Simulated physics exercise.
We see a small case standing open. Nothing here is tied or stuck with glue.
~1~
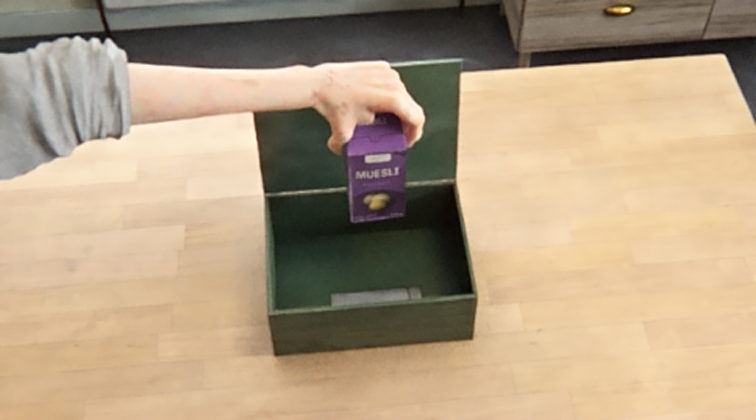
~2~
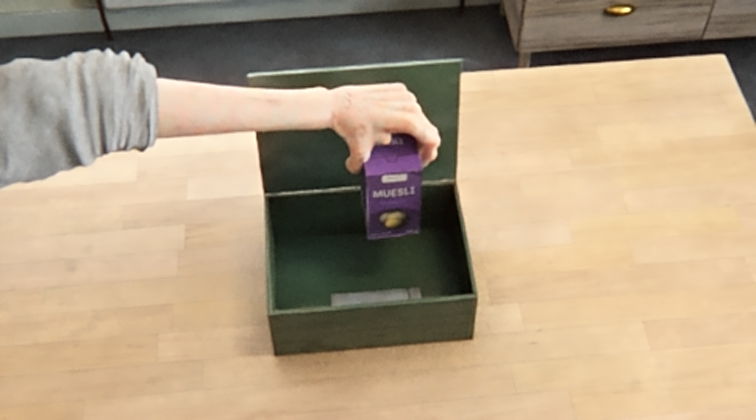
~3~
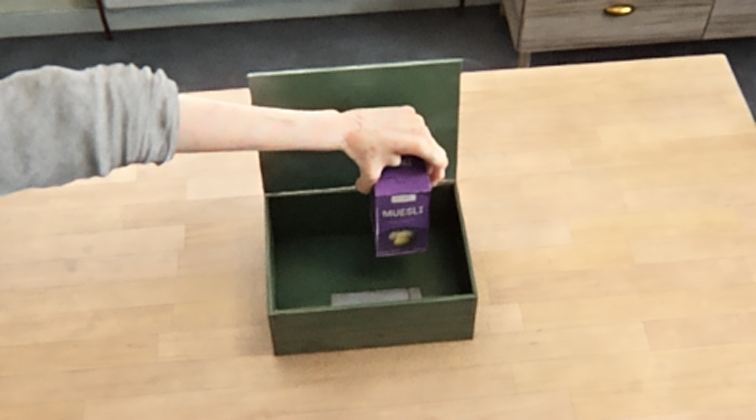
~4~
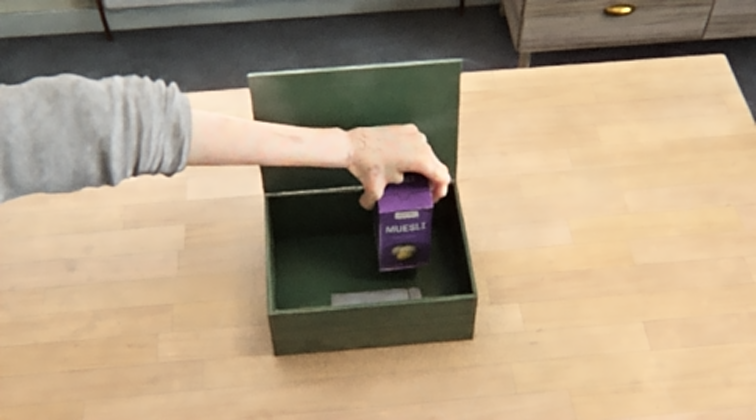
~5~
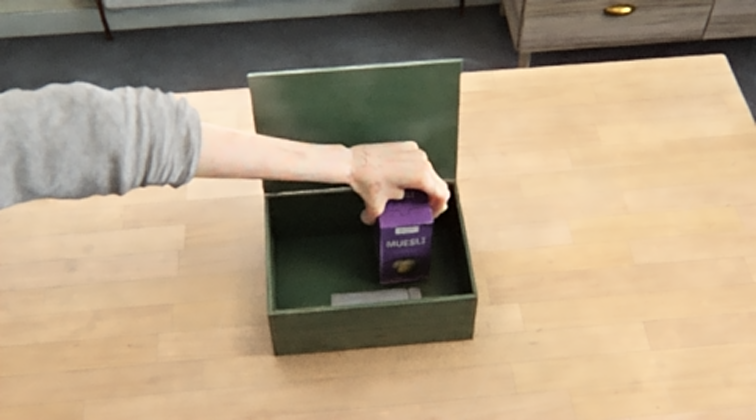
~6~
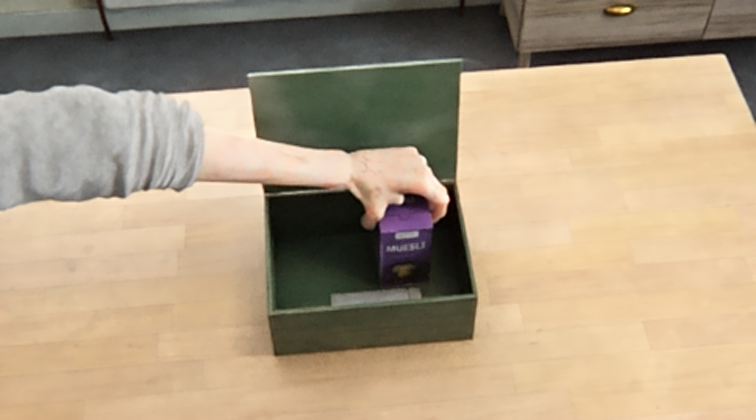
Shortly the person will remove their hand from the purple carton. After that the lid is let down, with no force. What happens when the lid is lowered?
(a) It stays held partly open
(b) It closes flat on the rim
Answer: A.
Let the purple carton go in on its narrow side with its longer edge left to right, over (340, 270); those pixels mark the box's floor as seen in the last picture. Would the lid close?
The lid goes all the way down.
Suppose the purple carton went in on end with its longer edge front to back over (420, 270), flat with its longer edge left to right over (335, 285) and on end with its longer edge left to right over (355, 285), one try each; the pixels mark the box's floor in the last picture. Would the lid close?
Trial 1: Lid propped open. Trial 2: Lid fully lowered. Trial 3: Lid propped open.
Then, 1.30 s past the last view, lid 77° above the rim.
Then, 1.60 s past the last view, lid 54° above the rim.
Finally, lid 42° above the rim; both still in place. Final places as the last picture's camera would see them, purple carton near (403, 241).
